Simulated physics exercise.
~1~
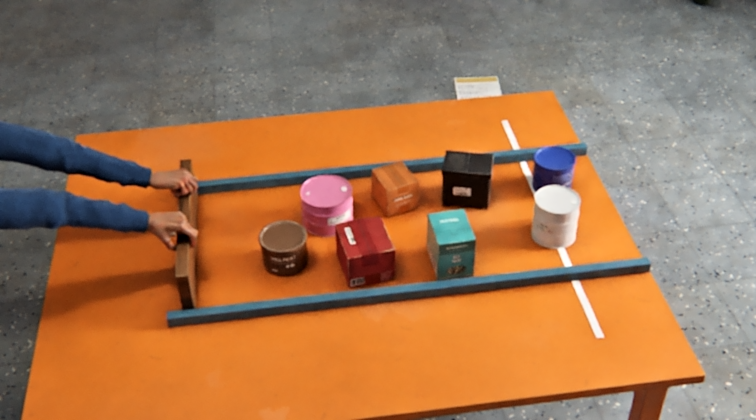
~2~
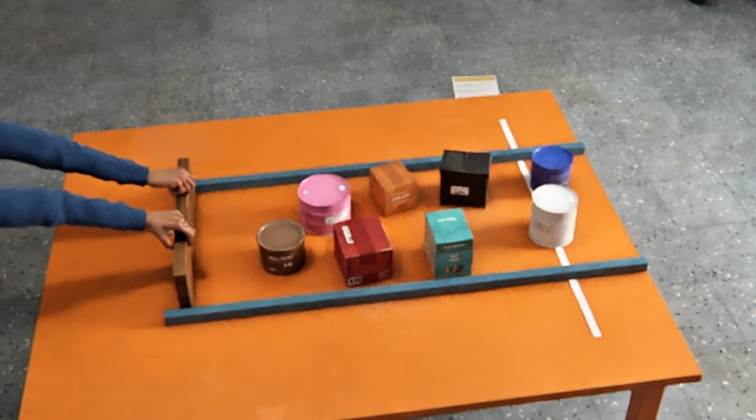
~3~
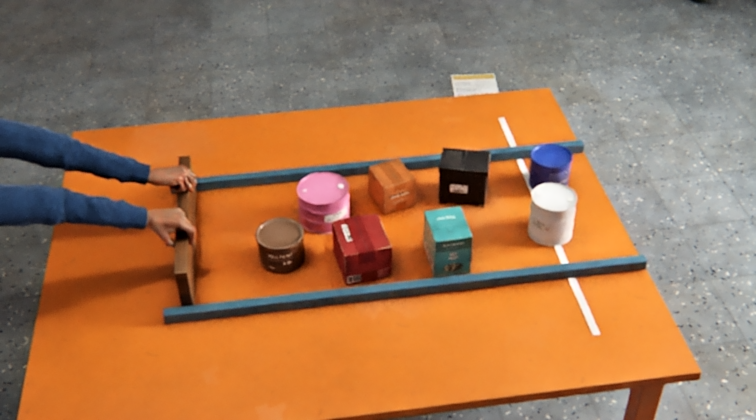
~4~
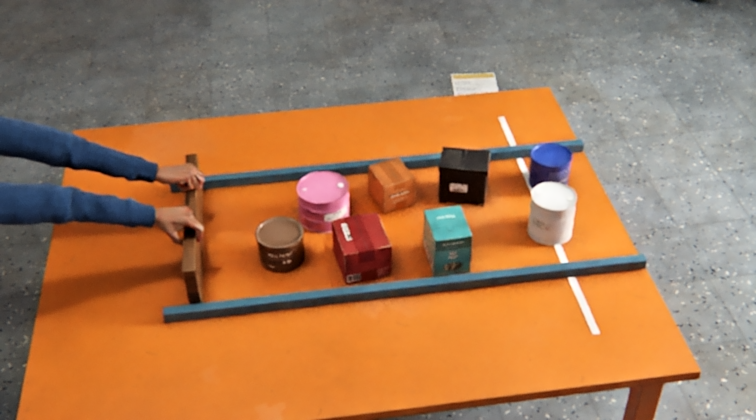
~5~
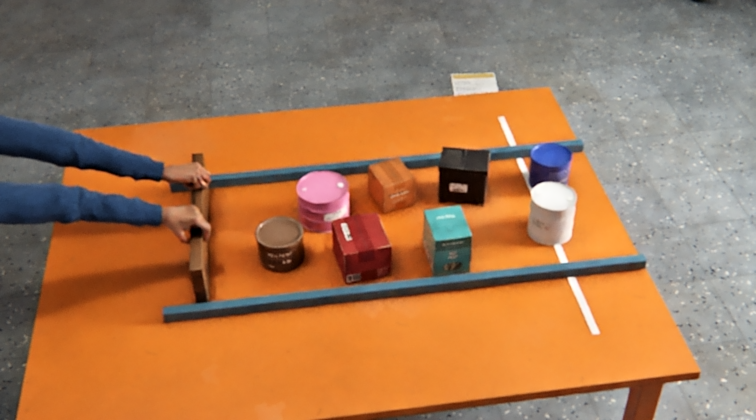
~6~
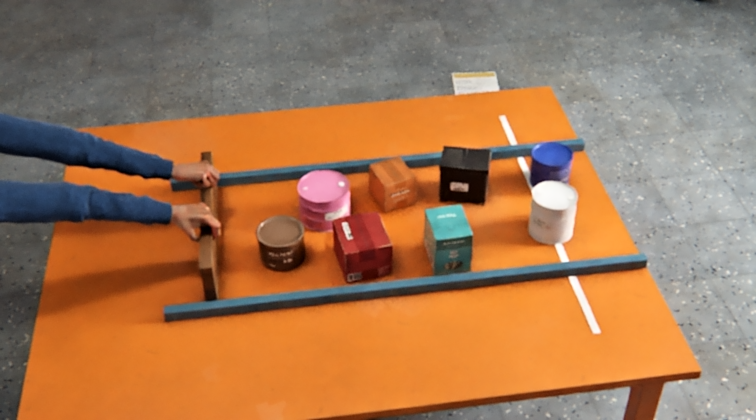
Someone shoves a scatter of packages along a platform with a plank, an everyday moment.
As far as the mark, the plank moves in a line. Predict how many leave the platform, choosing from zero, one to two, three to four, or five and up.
The count is one to two.
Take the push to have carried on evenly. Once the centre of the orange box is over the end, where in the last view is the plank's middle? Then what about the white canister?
Roughly at (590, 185) and roughly at (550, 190).
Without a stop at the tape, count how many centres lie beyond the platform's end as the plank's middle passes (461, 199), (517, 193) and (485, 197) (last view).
The numbers are 0, 1 and 0.
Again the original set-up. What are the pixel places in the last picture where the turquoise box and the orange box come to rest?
The turquoise box stops around (635, 228); the orange box around (543, 152).
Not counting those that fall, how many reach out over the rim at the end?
Overhang count: 3.
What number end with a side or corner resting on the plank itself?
The count comes out at 4.
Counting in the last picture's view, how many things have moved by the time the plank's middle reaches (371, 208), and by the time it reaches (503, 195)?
At the one place 5, at the other 8.
Soon after, none off yet; blue pail at rest near (550, 168); white canister at rest near (553, 213); black tote at rest near (465, 176).
After that, none off yet; blue pail at rest near (550, 168); white canister displaced a little near (562, 205); black tote displaced about its own width near (497, 168).
In the end, the number that fall off is one or two; gone, blue pail.
